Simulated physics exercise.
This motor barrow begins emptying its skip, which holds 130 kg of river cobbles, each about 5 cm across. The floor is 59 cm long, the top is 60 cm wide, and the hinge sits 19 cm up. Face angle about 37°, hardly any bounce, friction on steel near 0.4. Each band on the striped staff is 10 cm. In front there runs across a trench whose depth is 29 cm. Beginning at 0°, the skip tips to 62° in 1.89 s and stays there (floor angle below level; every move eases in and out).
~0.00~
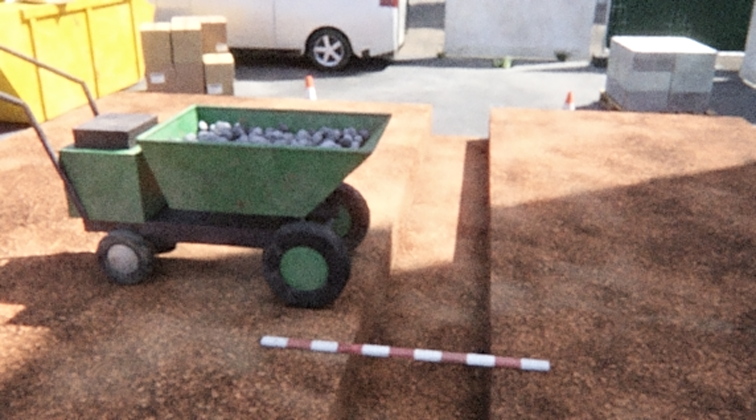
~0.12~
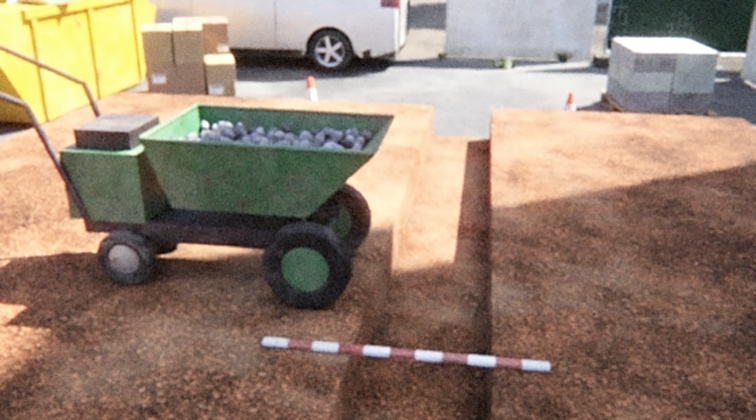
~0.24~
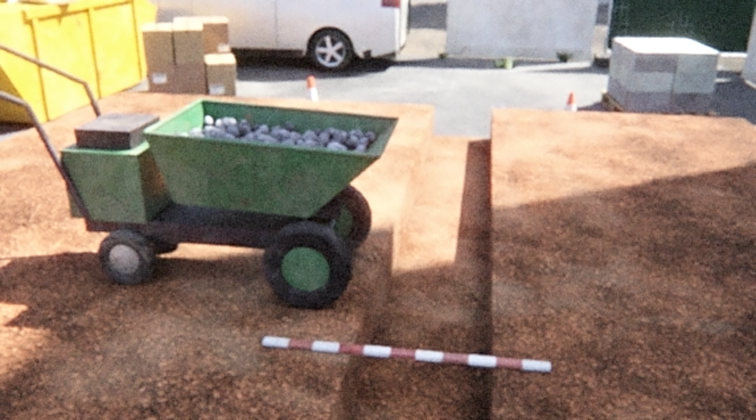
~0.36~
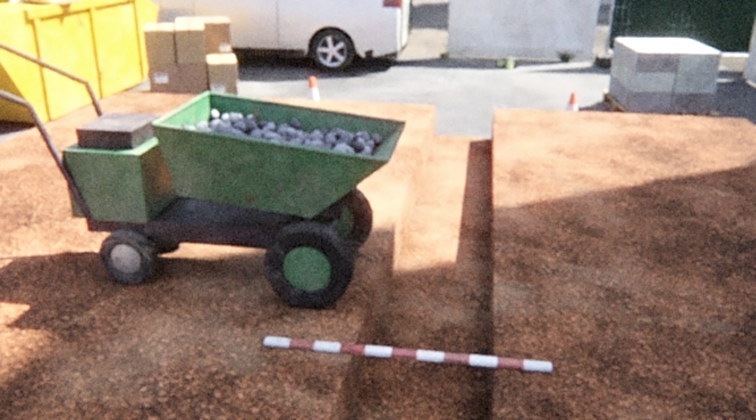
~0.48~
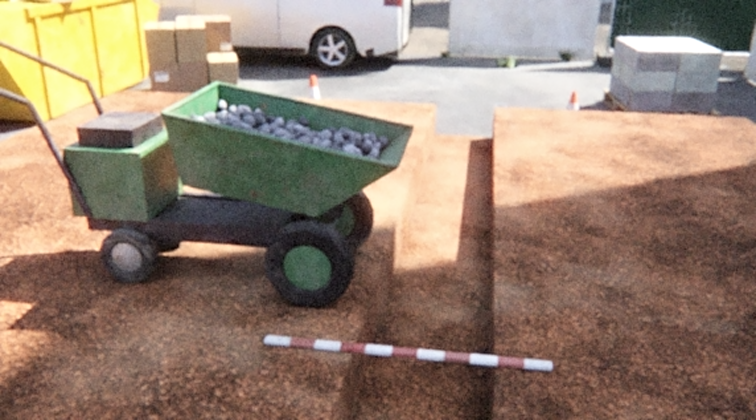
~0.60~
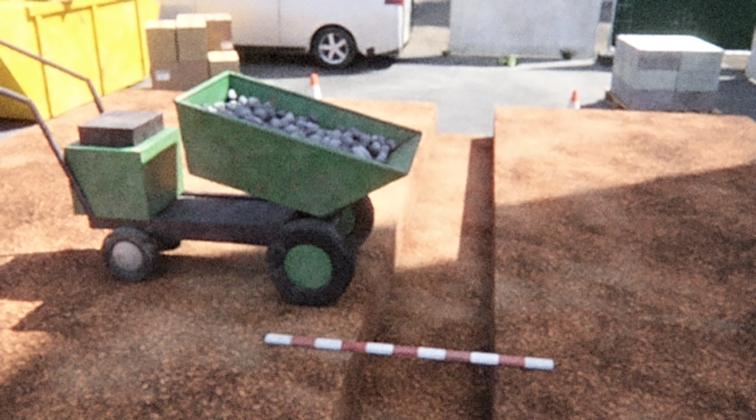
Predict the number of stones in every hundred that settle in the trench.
Close to 75 in a hundred.
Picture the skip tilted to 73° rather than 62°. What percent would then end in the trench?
Around 75 per cent would finish in the trench.
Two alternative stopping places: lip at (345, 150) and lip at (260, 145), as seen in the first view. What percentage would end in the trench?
95 and 95 %.
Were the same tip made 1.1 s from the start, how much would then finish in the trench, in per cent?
That would give about 65 percent.
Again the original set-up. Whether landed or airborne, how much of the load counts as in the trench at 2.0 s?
At that moment: Approx. 25 %.
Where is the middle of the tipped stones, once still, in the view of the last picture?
The tipped stones centre close to (472, 322).
After 1.4 s the floor is at 52°; 100 % in the skip; the foremost stones are at (445, 225).
After 2.0 s the floor is at 62°; 64 % in the skip, 23 % in the trench, 13 % past the trench; the foremost stones are at (555, 291).
After 2.3 s the floor is at 62°; 38 % in the skip, 38 % in the trench, 24 % past the trench; the foremost stones are at (613, 299).
After 4.3 s the floor is at 62°; 0 % in the skip, 75 % in the trench, 25 % past the trench; the foremost stones are at (639, 315).
